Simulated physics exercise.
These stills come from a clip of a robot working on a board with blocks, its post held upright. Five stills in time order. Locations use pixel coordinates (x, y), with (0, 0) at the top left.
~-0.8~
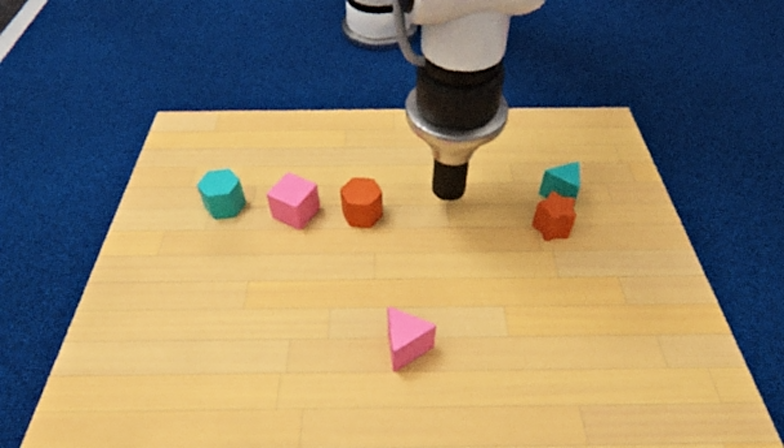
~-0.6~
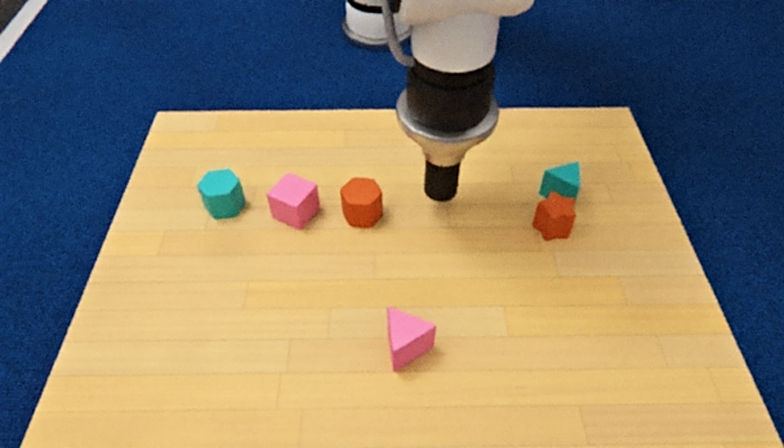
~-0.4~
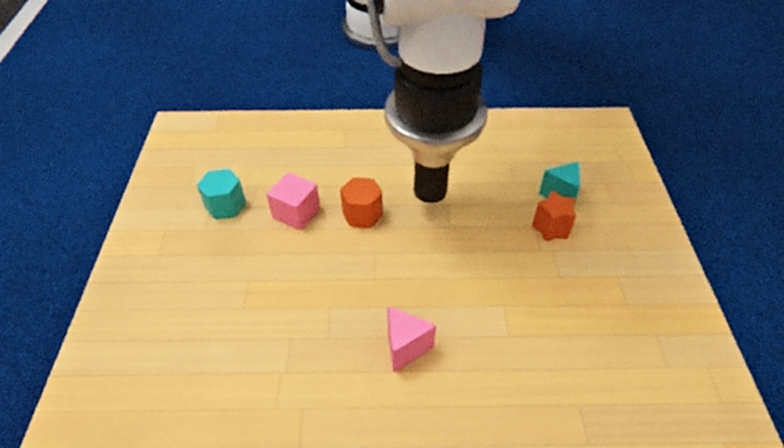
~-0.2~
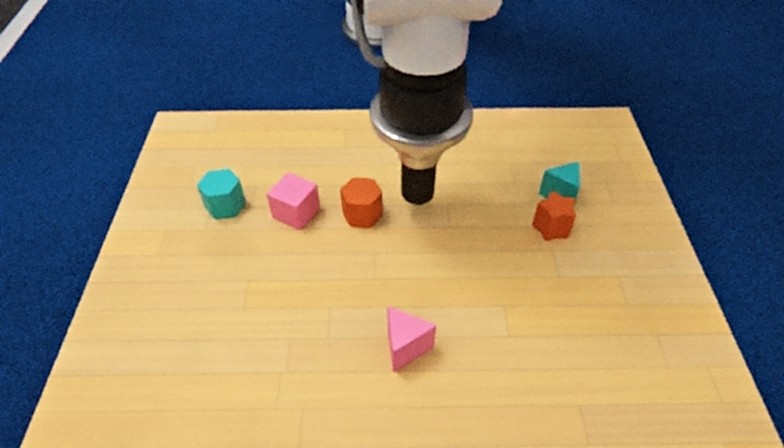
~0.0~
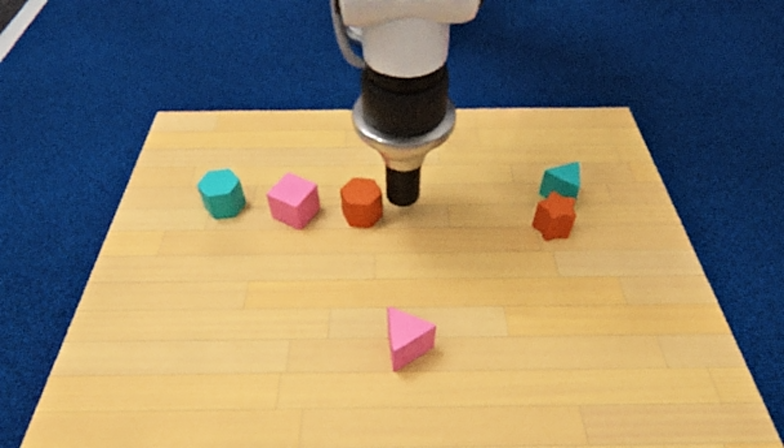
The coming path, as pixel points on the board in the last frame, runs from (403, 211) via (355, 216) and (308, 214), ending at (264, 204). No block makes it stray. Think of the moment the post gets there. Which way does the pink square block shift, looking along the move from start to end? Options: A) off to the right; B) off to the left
I choose A.
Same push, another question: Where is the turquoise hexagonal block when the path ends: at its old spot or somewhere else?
Once the post is done, the turquoise hexagonal block is in a new spot.
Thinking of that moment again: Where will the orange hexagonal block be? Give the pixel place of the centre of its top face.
It should be at (222, 179) by then.
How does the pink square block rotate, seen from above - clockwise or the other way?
Viewed from above, counterclockwise.
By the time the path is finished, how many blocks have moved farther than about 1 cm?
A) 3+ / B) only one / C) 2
The one that fits is A, 3+.
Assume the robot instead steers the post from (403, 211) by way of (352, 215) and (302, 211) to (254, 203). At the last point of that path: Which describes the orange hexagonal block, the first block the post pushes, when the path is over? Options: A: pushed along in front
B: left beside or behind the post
A.
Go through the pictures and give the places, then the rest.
Lower end of the post at (448, 190), tops of blocks, turquoise hexagonal block at (218, 182), pink square block at (292, 189), orange hexagonal block at (361, 190), in the first frame.
Post at (440, 191), blocks as before, in the second frame.
Post at (430, 193), blocks as before, in the third frame.
Post at (418, 194), blocks as before, in the fourth frame.
Post at (403, 196), turquoise hexagonal block at (218, 182), pink square block at (292, 189), orange hexagonal block at (361, 190), in the fifth frame.
The first path, step by step. One third of the way, post at (354, 202); pink square block at (281, 185), turned 20° anticlockwise; orange hexagonal block at (317, 191), turned 35° clockwise.
Two thirds of the way, post at (305, 199); turquoise hexagonal block at (196, 179); pink square block at (233, 180), turned 15° anticlockwise; orange hexagonal block at (268, 188), turned 35° clockwise.
At the end, post at (260, 189); turquoise hexagonal block at (149, 176); pink square block at (187, 174), turned 20° anticlockwise; orange hexagonal block at (222, 179), turned 30° clockwise.
